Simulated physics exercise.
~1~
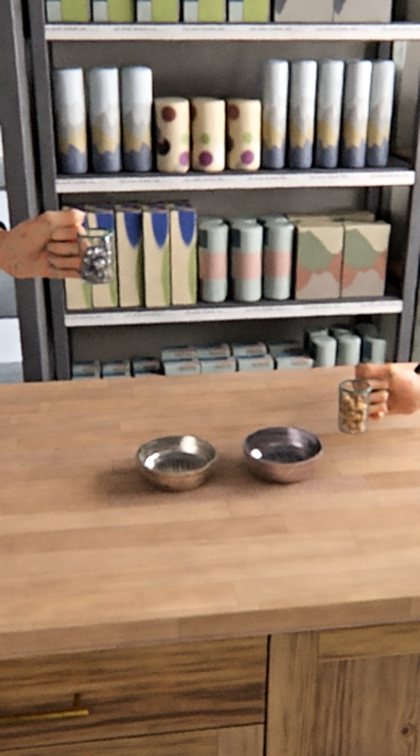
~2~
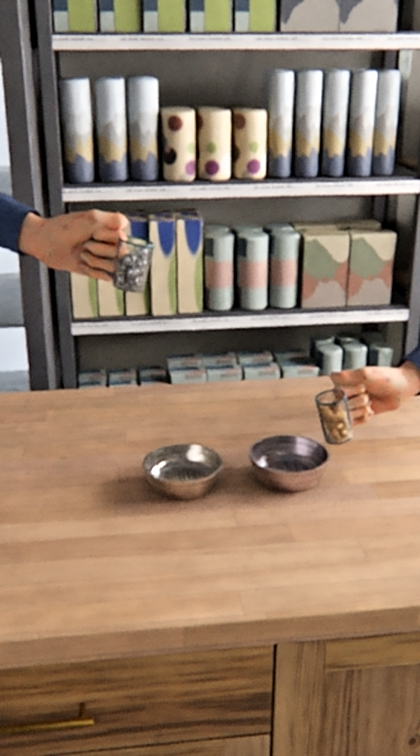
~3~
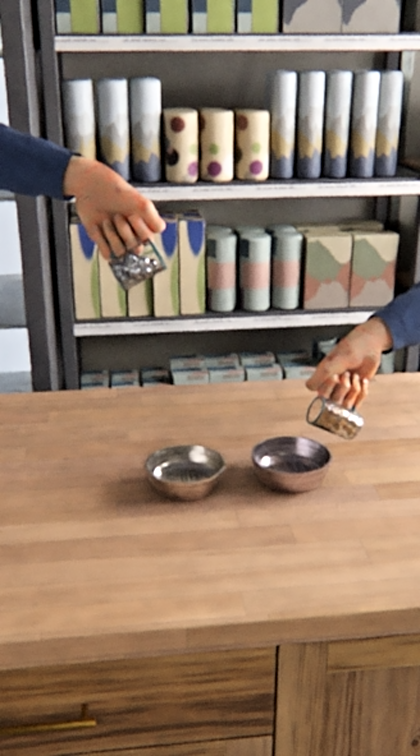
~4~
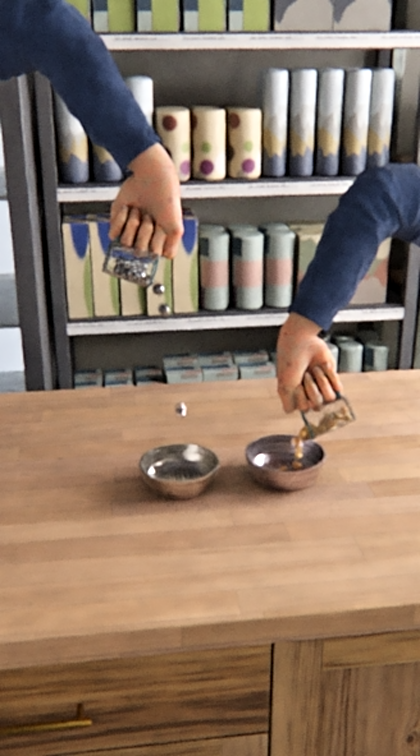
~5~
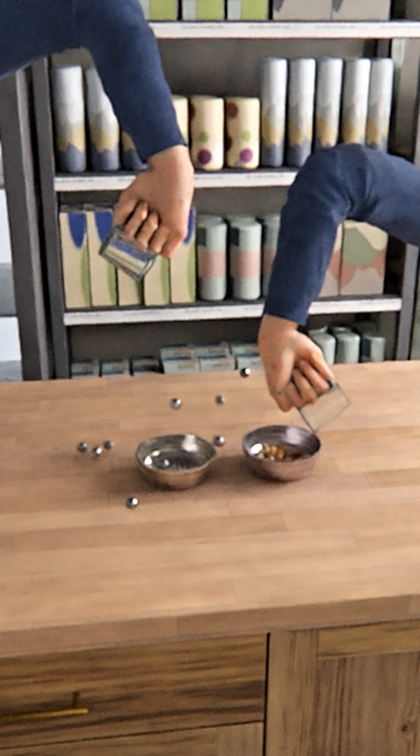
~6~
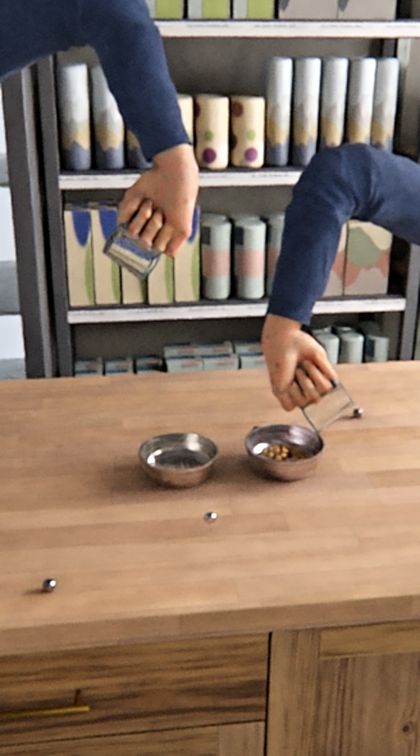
Two hands tipping clear cups over metal bowls, the left's silvery balls scattering across the wooden counter, the right's pieces landing inside.
